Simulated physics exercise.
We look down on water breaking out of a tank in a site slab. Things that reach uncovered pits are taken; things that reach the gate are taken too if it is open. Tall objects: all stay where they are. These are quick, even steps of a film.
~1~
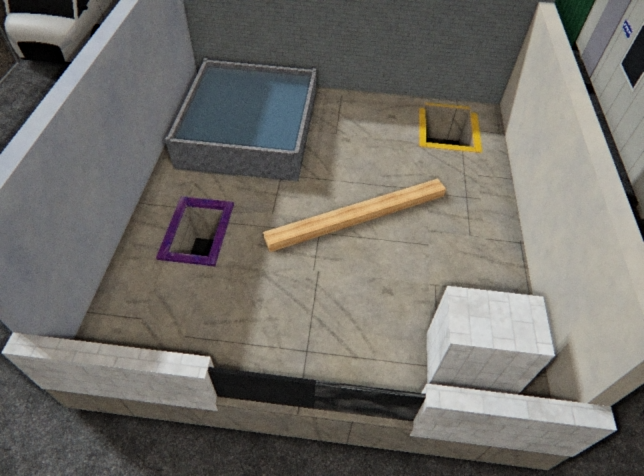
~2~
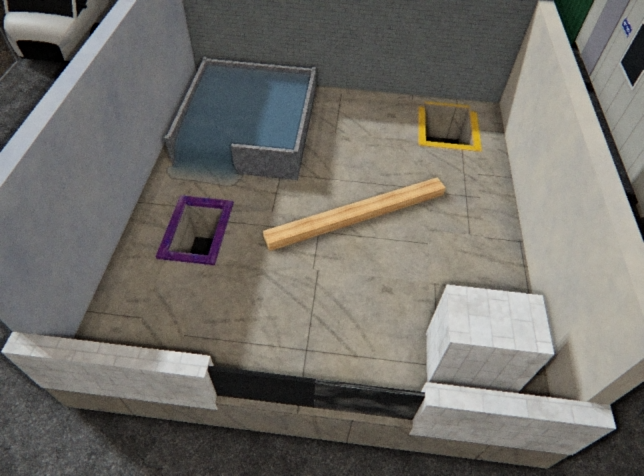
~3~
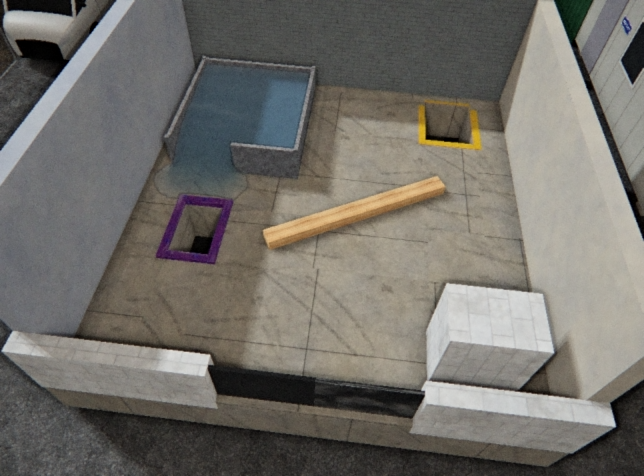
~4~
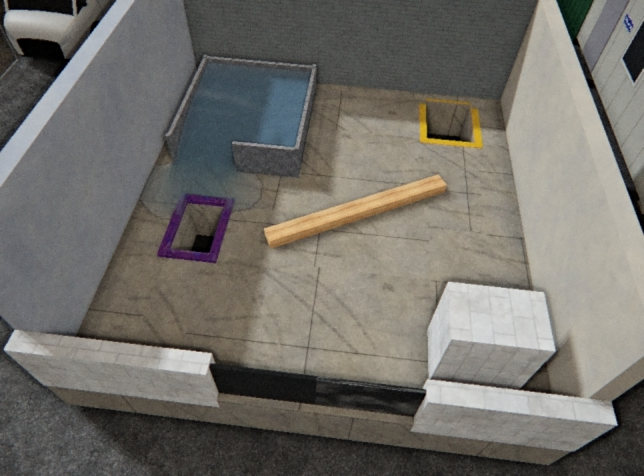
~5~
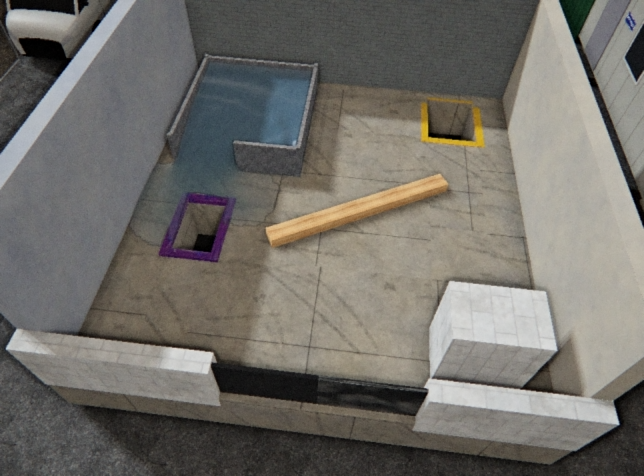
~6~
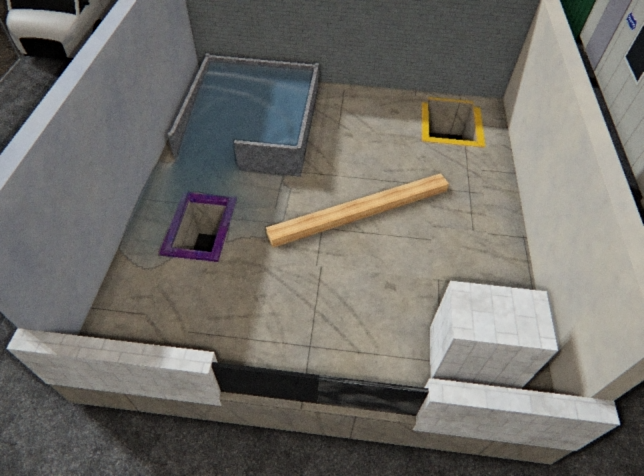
The clip opens on still water in a gray-walled tank at the back left of a walled slab, with purple- and yellow-edged pits and a wooden beam. A gap appears in the tank's front left, and water pours out, spreading thinly forward across the floor near the purple-edged pit while the beam stays still.
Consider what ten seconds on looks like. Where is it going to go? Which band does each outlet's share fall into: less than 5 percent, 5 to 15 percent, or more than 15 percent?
Shares: The gate, less than 5 percent; the yellow pit, less than 5 percent; the purple pit, more than 15 percent.
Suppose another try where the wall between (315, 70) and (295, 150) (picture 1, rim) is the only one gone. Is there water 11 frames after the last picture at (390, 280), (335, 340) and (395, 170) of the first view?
One after the other: No water, free of water, covered.
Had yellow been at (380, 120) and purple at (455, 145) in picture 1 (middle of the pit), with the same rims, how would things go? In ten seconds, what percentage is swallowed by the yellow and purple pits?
Roughly: Yellow pit 2 %, purple pit 2 %.
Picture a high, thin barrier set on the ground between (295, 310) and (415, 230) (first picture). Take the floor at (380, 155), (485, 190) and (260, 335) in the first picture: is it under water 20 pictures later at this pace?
Okay, the first comes out left untouched, the next left untouched, and the last soaked.
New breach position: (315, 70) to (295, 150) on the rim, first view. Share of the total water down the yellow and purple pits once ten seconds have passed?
Yellow 60 %, purple 0 %.
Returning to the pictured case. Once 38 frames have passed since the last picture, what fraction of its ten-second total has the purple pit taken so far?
About 85 %.
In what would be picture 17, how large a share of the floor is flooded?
Estimate: Near 20 %.
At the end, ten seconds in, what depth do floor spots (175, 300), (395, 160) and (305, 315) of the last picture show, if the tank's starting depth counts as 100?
My figures are about 6, 4 and 6 percent.
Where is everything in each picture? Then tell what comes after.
In the first picture, still water in the water tank at (247, 106).
In the second picture, water pours out at (205, 161) and has run to (172, 171).
In the third picture, water pours out at (205, 160) and has run to (163, 189).
In the fourth picture, water pours out at (206, 160) and has run to (159, 211).
In the fifth picture, water pours out at (208, 159) and has run to (152, 239).
In the sixth picture, the front is at (148, 263), out from the gap at (208, 158).
A moment on, water covers 15 % of the floor; the gate 0 %, the yellow pit 0 %, the purple pit 7 %.
Next, water covers 20 % of the floor; the gate 0 %, the yellow pit 0 %, the purple pit 13 %.
Then, water covers 35 % of the floor; the gate 0 %, the yellow pit 0 %, the purple pit 20 %.
Later, water covers 65 % of the floor; the gate 0 %, the yellow pit 0 %, the purple pit 27 %.
In the end, water covers 80 % of the floor; the gate 0 %, the yellow pit 2 %, the purple pit 31 %.
